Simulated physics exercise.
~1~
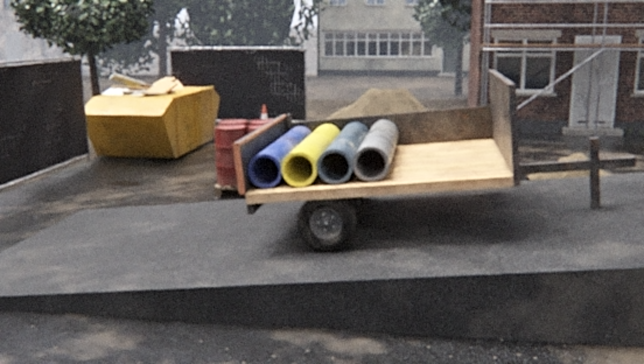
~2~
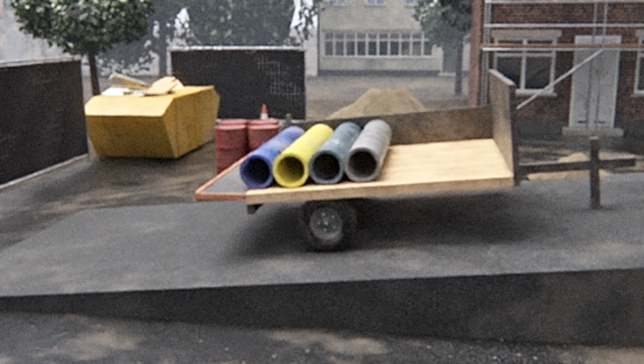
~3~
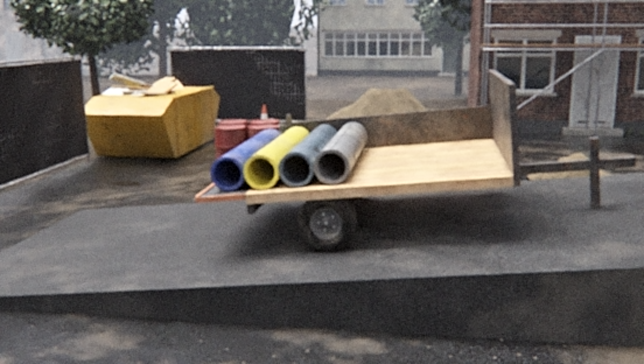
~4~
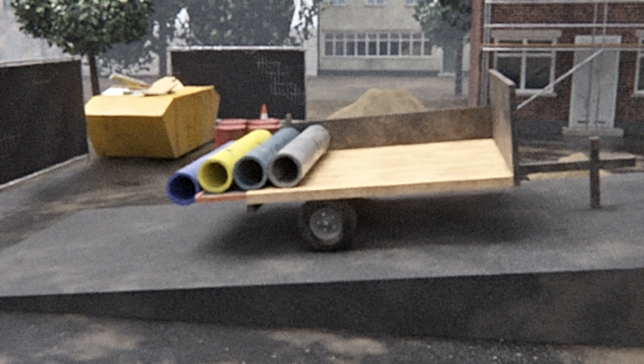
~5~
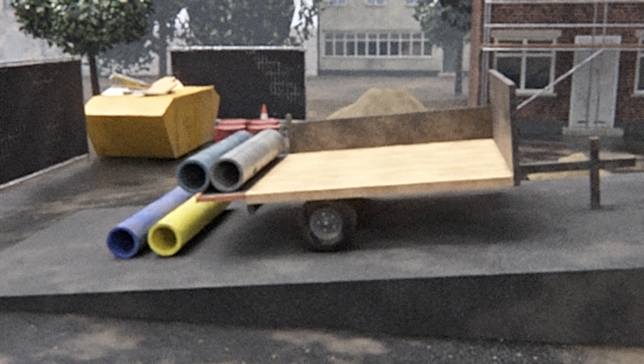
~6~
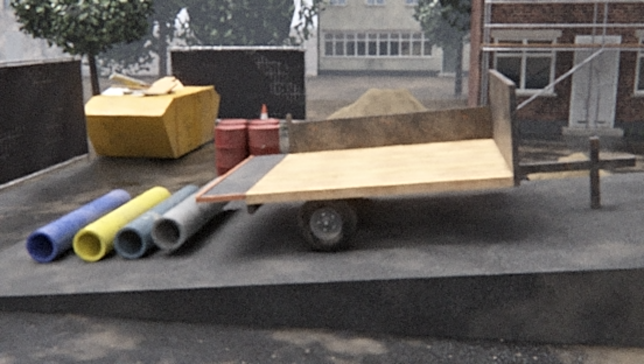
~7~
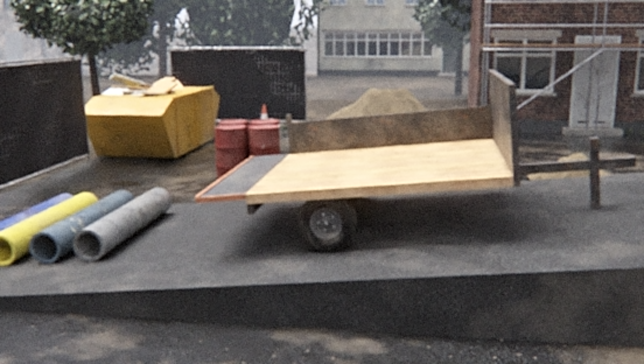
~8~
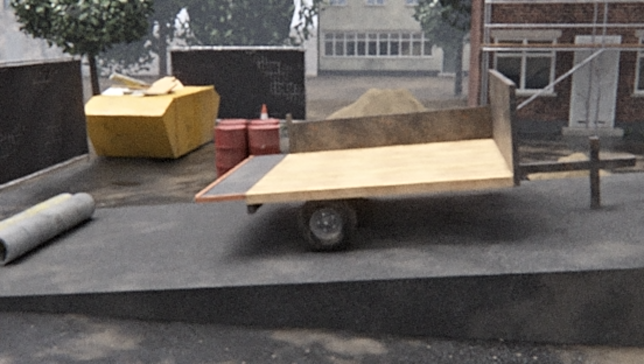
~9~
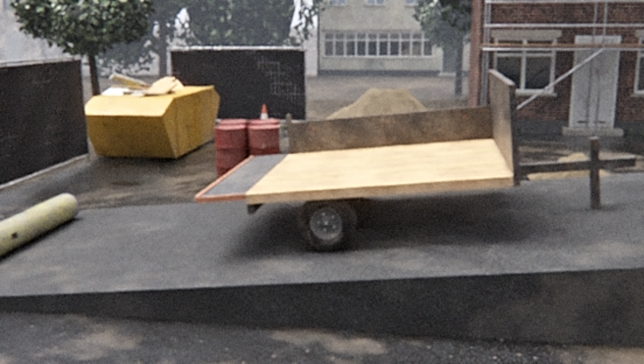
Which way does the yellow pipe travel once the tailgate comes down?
It rolls to the left, going off the lowered tailgate and on along the ground toward the left side of the view.
